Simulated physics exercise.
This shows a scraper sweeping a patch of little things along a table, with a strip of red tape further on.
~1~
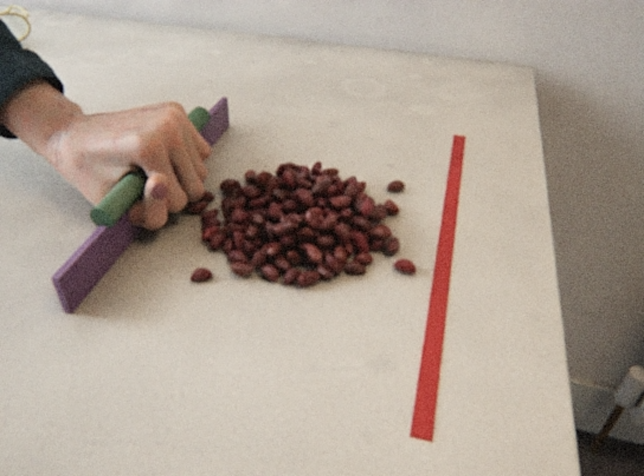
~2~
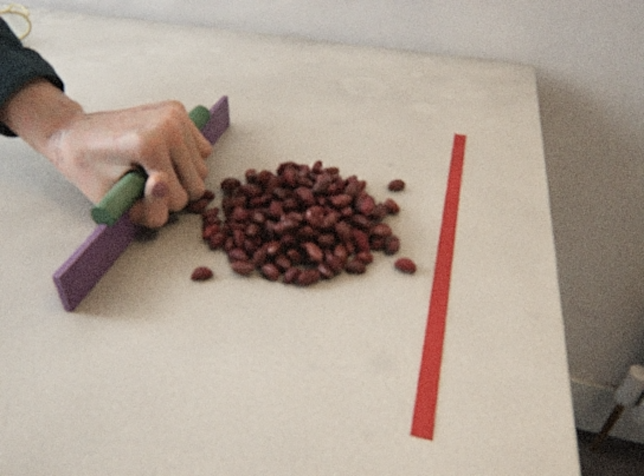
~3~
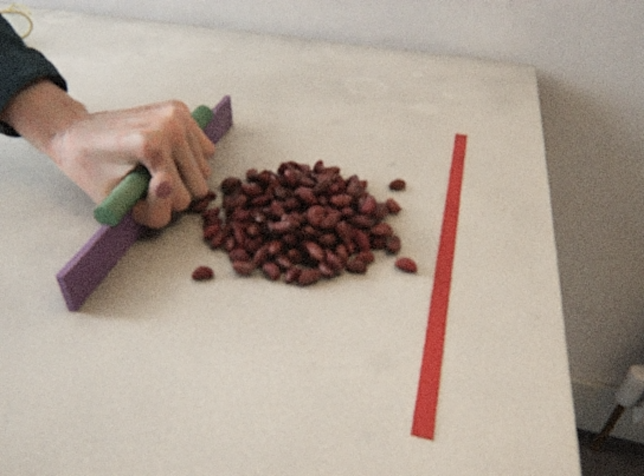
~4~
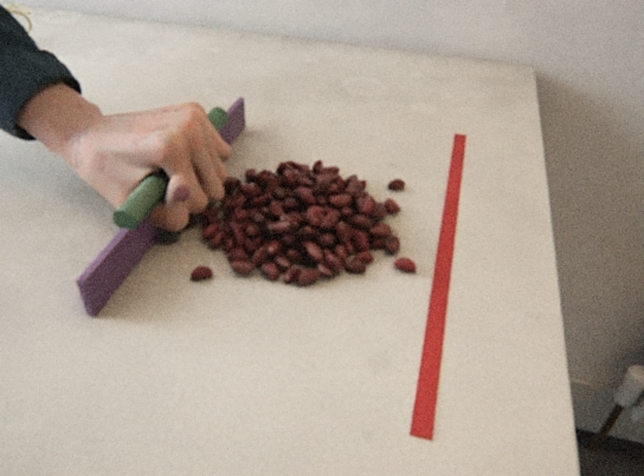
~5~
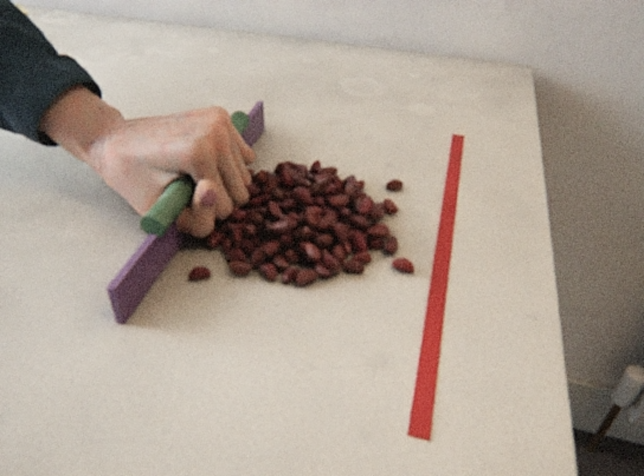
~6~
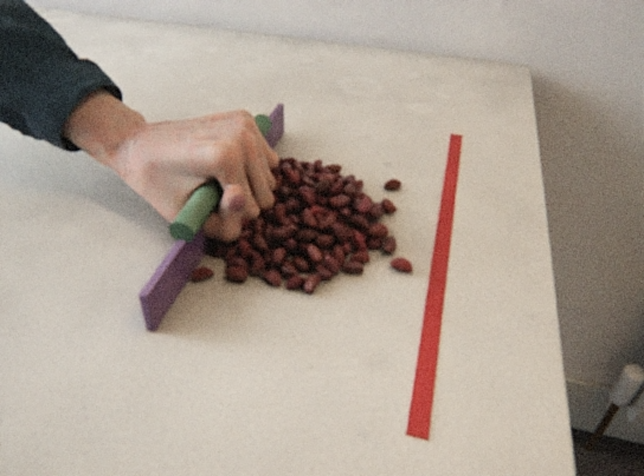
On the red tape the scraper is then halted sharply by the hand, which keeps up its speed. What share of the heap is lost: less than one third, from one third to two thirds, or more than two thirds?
Below a third.
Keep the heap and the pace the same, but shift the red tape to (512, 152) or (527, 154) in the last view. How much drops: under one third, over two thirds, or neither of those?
Try 1 - beyond two thirds; try 2 - beyond two thirds.
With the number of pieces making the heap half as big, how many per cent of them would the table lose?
Roughly 0 in a hundred.
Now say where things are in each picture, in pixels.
Scraper at (78, 274), at rest; red tape at (459, 145), about a palm's width from the edge; edge at (558, 268); the heap at (308, 211), kidney beans, in the first frame.
Scraper at (79, 273), at rest, in the second frame.
Scraper at (82, 273); the heap at (309, 209), in the third frame.
Scraper at (102, 277), in the fourth frame.
Scraper at (131, 284); the heap at (306, 209), a stray few pushed along, in the fifth frame.
Scraper at (161, 291); red tape at (455, 144); edge at (554, 267); the heap at (308, 209), about a third pushed along, in the sixth frame.
Soon, scraper still moving, near (343, 195); heap all on the table, its front near (488, 267).
A while on, scraper stopped at the red tape; heap a small part over the edge.
Towards the end, scraper stopped at the red tape; heap about a quarter over the edge.
Finally, scraper stopped at the red tape; heap about a quarter over the edge.
